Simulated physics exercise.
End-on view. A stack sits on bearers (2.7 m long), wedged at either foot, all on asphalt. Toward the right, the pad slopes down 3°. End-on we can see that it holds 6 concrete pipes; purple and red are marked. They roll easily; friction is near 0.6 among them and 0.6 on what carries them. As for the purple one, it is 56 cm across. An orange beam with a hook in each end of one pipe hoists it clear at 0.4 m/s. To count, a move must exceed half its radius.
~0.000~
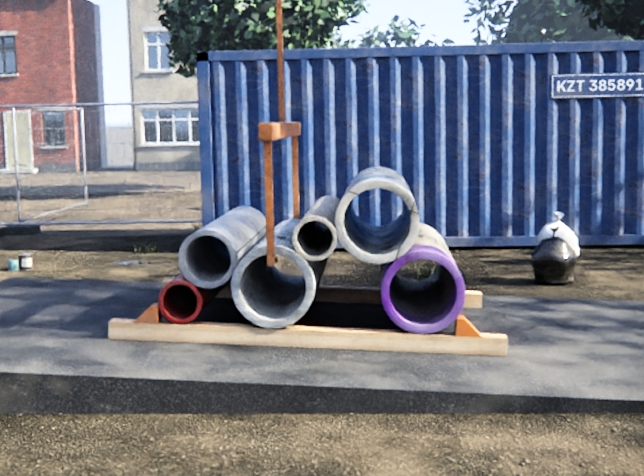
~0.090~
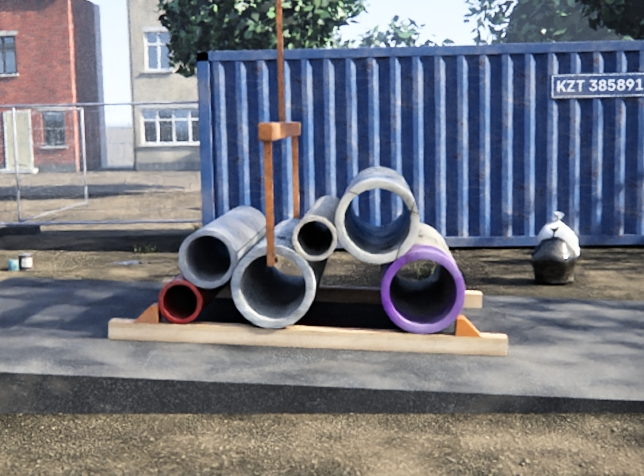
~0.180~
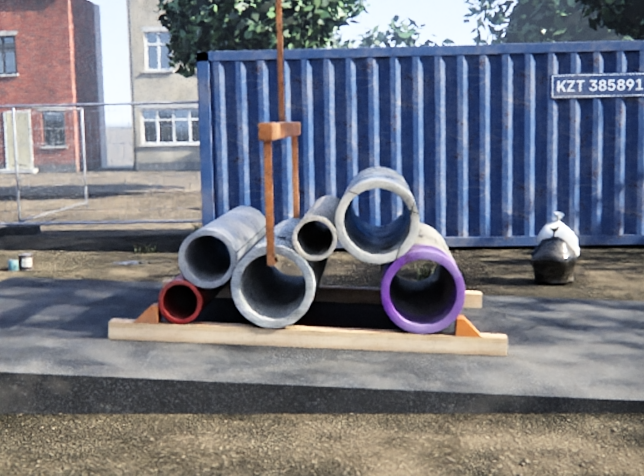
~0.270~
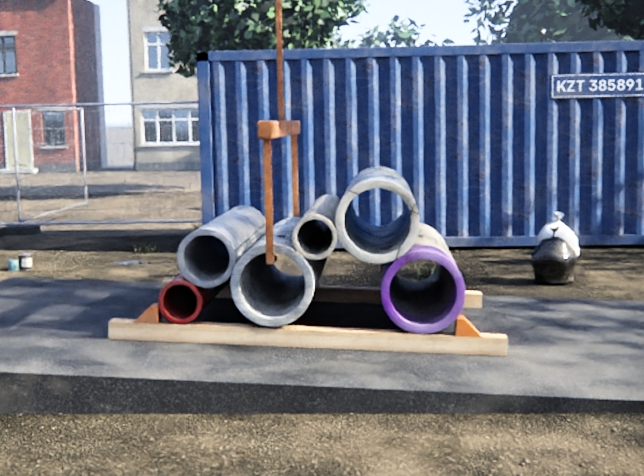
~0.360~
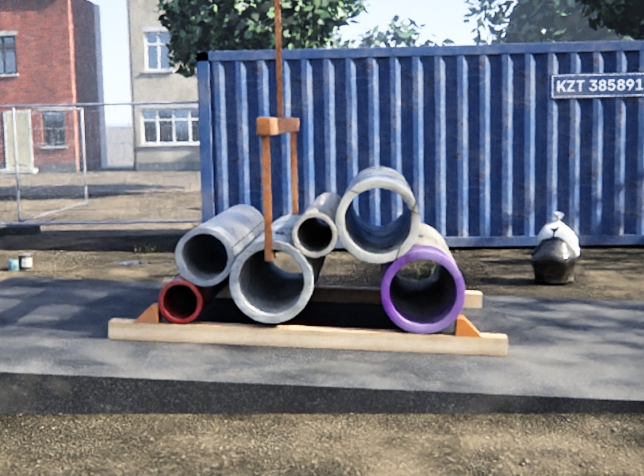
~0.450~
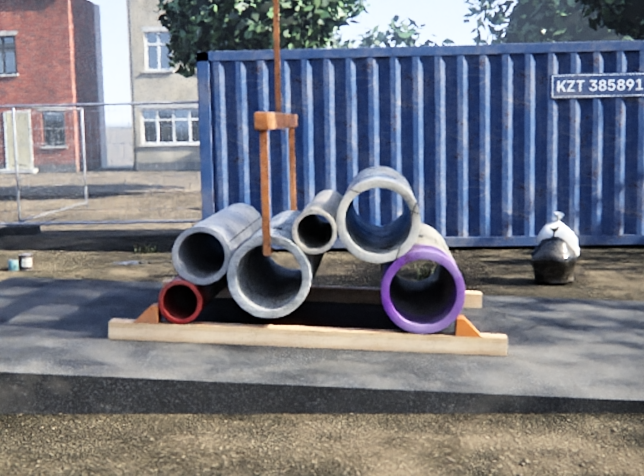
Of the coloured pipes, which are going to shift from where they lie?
Purple: No; red: Yes.
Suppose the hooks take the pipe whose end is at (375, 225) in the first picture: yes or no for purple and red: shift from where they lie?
Answers then - purple: Negative, red: Negative.
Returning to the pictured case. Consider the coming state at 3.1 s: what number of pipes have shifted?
By that time it stands at 4.
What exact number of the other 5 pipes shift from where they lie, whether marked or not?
Total: 4.
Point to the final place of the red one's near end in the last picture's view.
I'd say somewhere close to (233, 305).
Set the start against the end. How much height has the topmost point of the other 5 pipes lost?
Drop: Approx. 45 centimetres.
After 1.0 s, purple is where it was; red is where it was; 2 out of place.
After 1.6 s, no change for purple, red; 3 out of place.
After 2.3 s, red is 5 cm further right; no change for purple; 3 out of place.
After 3.1 s, red is 9 cm further right; no change for purple; 4 out of place.
At rest (4.4 s), purple is where it was; red is 36 cm further right and 2 cm lower; 4 out of place.
